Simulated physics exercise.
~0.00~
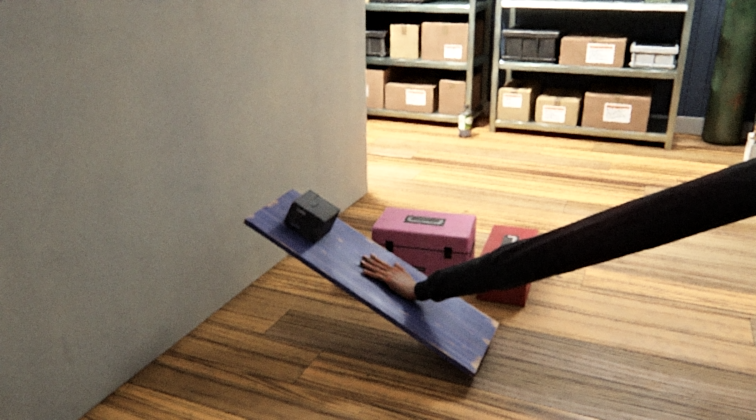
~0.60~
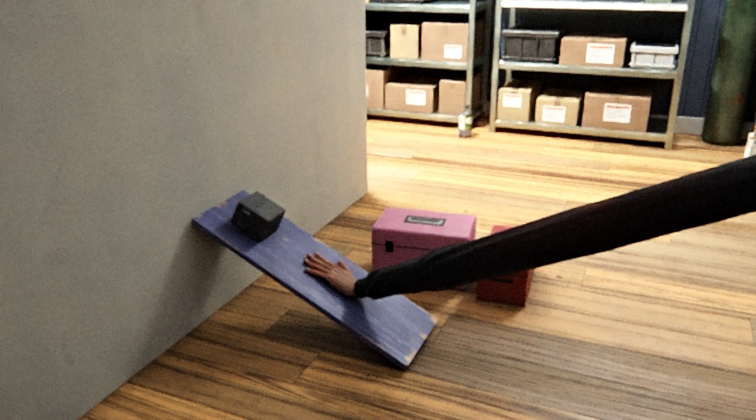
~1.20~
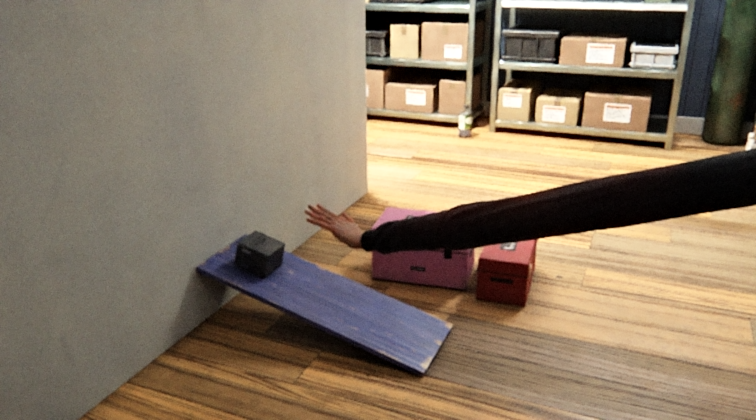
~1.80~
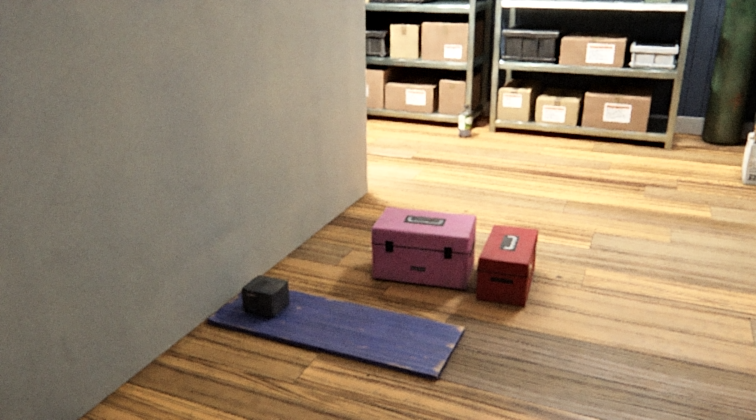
A hand leans a blue board on the wall, lets go, and it slides down flat.
